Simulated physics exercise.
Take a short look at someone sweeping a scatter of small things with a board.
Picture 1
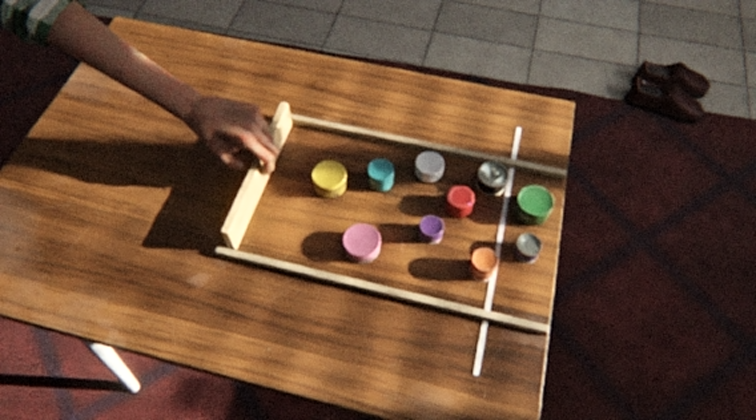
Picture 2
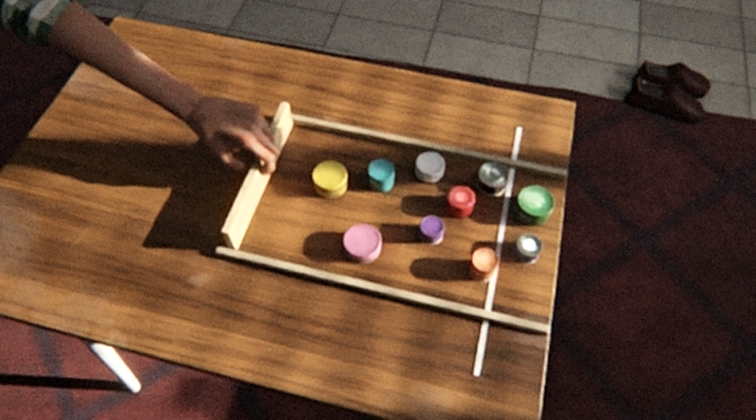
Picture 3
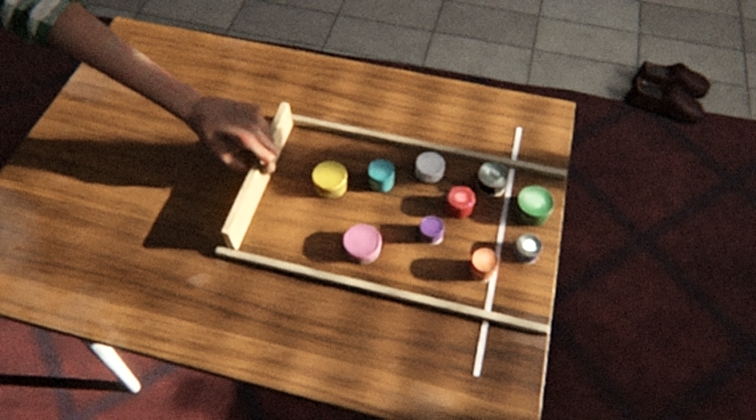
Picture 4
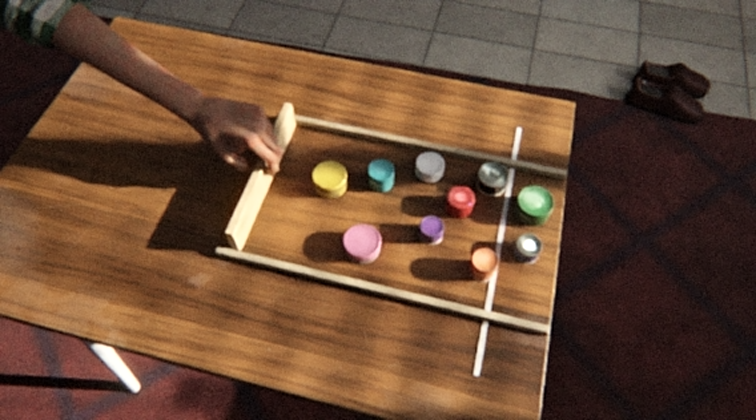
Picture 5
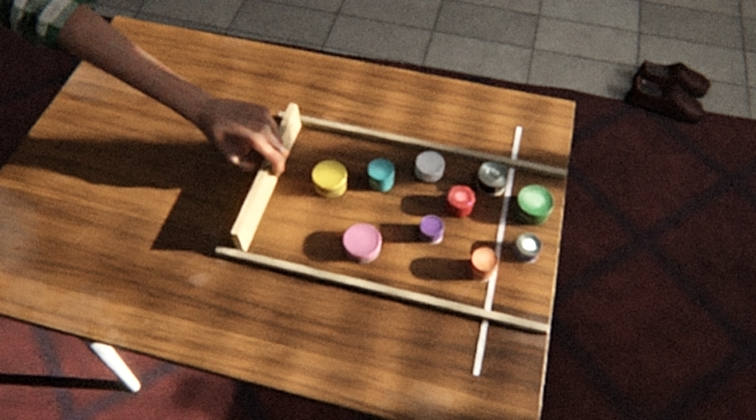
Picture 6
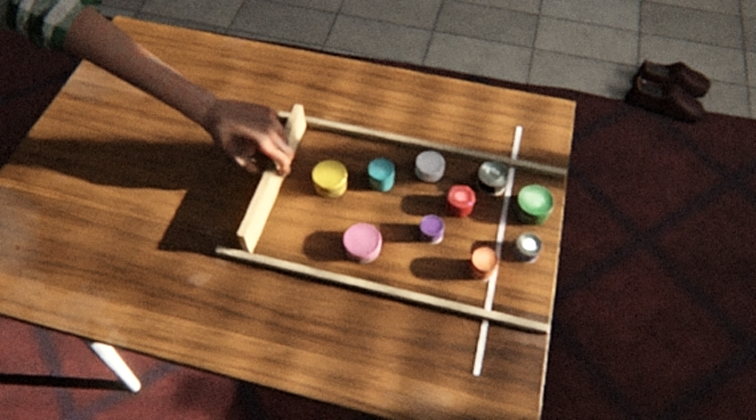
The video shows a hand holding an upright wooden board on a table, beside small colourful tubs between two thin rails. The hand stays nearly still, then slides the board slightly right, while the tubs remain in place.
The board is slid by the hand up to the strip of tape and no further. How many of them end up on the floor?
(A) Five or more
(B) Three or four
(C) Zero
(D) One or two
Option D: One or two.
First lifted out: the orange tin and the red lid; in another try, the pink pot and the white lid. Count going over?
First try 0, second try 1.
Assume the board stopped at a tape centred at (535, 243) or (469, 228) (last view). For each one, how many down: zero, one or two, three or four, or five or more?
The falls would be five or more; not one.
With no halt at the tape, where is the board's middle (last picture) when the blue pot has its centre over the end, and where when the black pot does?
Middle: Roughly (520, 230); roughly (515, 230).
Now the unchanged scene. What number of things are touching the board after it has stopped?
It touches 5.
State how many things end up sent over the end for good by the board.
1.
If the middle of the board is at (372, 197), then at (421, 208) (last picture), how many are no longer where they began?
3 and 6.
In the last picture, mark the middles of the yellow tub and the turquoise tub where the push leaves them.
Answer: First (520, 229), after that (521, 199).
Soon after, none off yet; blue pot at rest near (528, 248); green tub at rest near (534, 205); orange tin at rest near (484, 265).
By the end, the number that fall off is one or two; fallen, green tub.
